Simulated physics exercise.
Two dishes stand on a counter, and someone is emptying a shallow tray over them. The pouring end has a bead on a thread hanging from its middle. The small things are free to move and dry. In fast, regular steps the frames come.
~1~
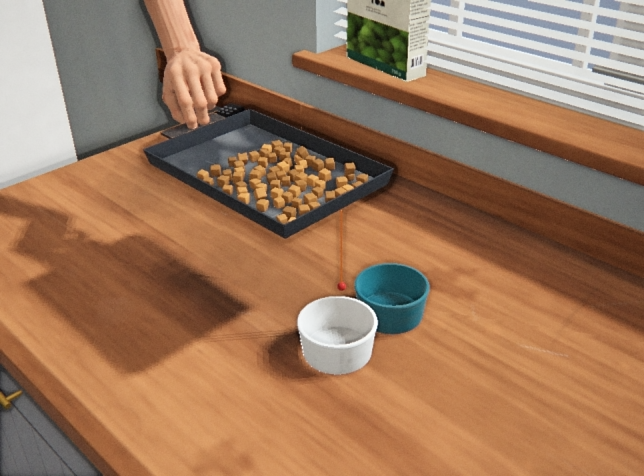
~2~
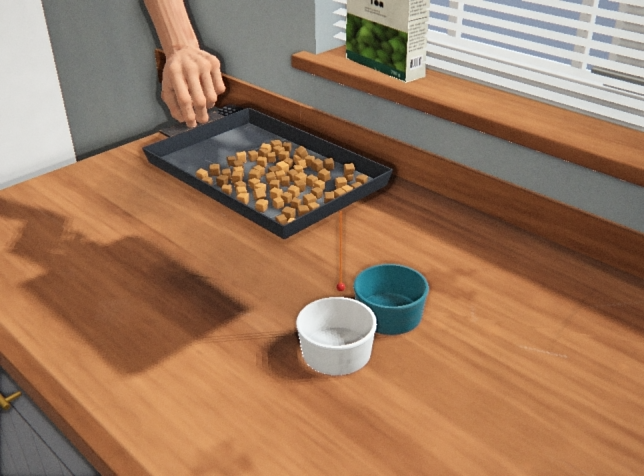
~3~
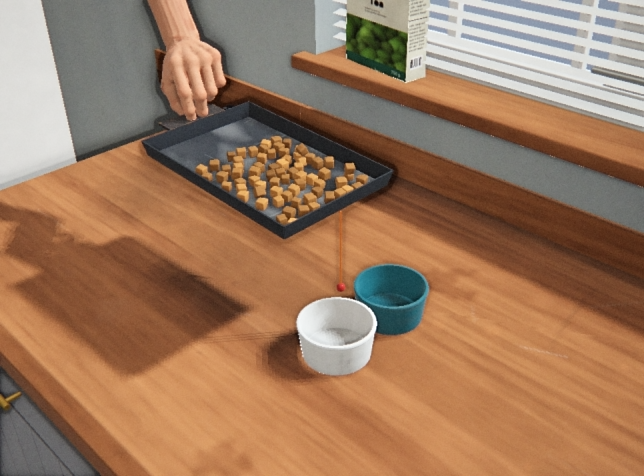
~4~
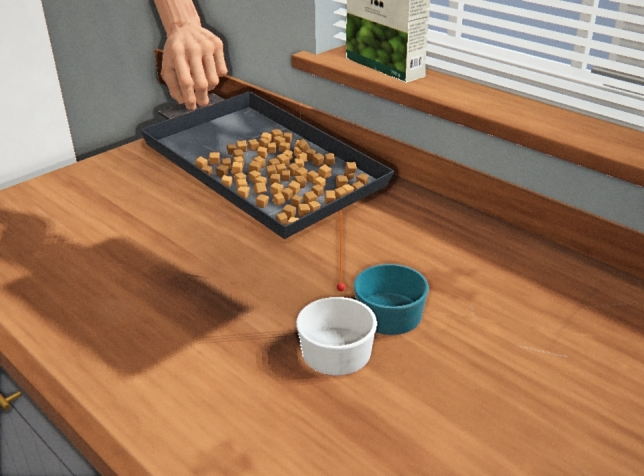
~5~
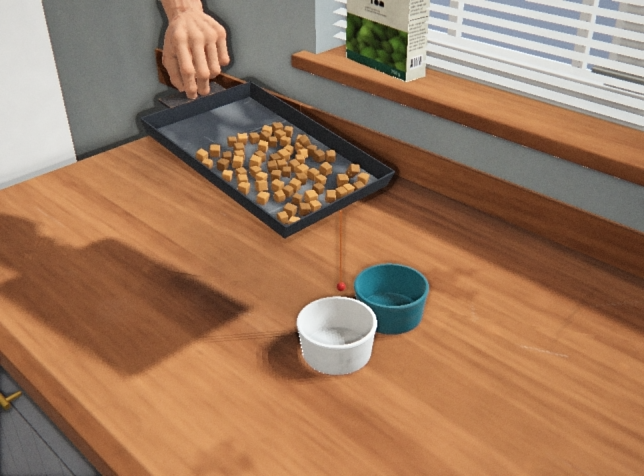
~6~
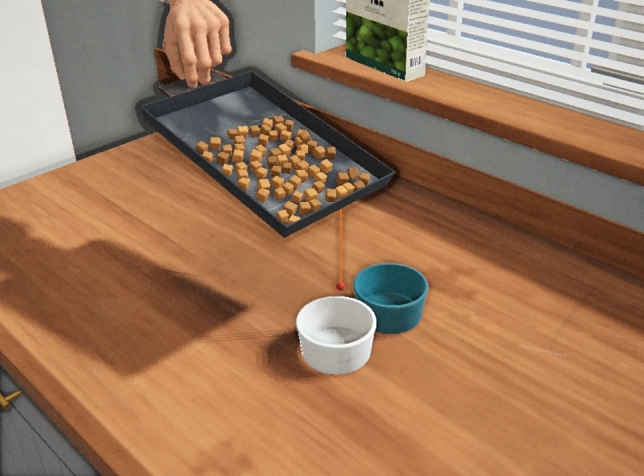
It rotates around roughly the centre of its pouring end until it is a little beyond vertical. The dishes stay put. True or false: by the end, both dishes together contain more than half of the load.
False.
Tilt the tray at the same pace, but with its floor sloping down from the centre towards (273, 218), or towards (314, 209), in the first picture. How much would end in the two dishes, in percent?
Shares: About 30 in a hundred, then about 20 in a hundred.
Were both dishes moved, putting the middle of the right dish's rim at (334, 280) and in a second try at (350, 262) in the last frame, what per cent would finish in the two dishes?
About 0 per cent, then about 0 per cent.
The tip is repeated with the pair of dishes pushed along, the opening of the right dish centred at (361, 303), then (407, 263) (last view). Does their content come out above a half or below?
Result - try one, below the halfway mark; try two, below the halfway mark.
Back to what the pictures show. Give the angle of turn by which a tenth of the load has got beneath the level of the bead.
It's turned some 110 degrees by then.
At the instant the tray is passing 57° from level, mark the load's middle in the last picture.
Check around (329, 174) in the last picture.
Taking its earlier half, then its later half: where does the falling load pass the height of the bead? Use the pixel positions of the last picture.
(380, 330) first, (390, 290) later.
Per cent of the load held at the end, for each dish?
About: Left dish 10, right dish 20 per cent.
Soon after the last picture, tray tipped steeply; all on the tray.
A little later, tray tipped right over; nearly all on the tray; a stray few in the air.
Later still, tray tipped past a quarter turn; a small part in the left dish; about a quarter in the right dish; about two thirds outside both.
At rest, tray tipped past a quarter turn; a small part in the left dish; about a quarter in the right dish; about two thirds outside both.
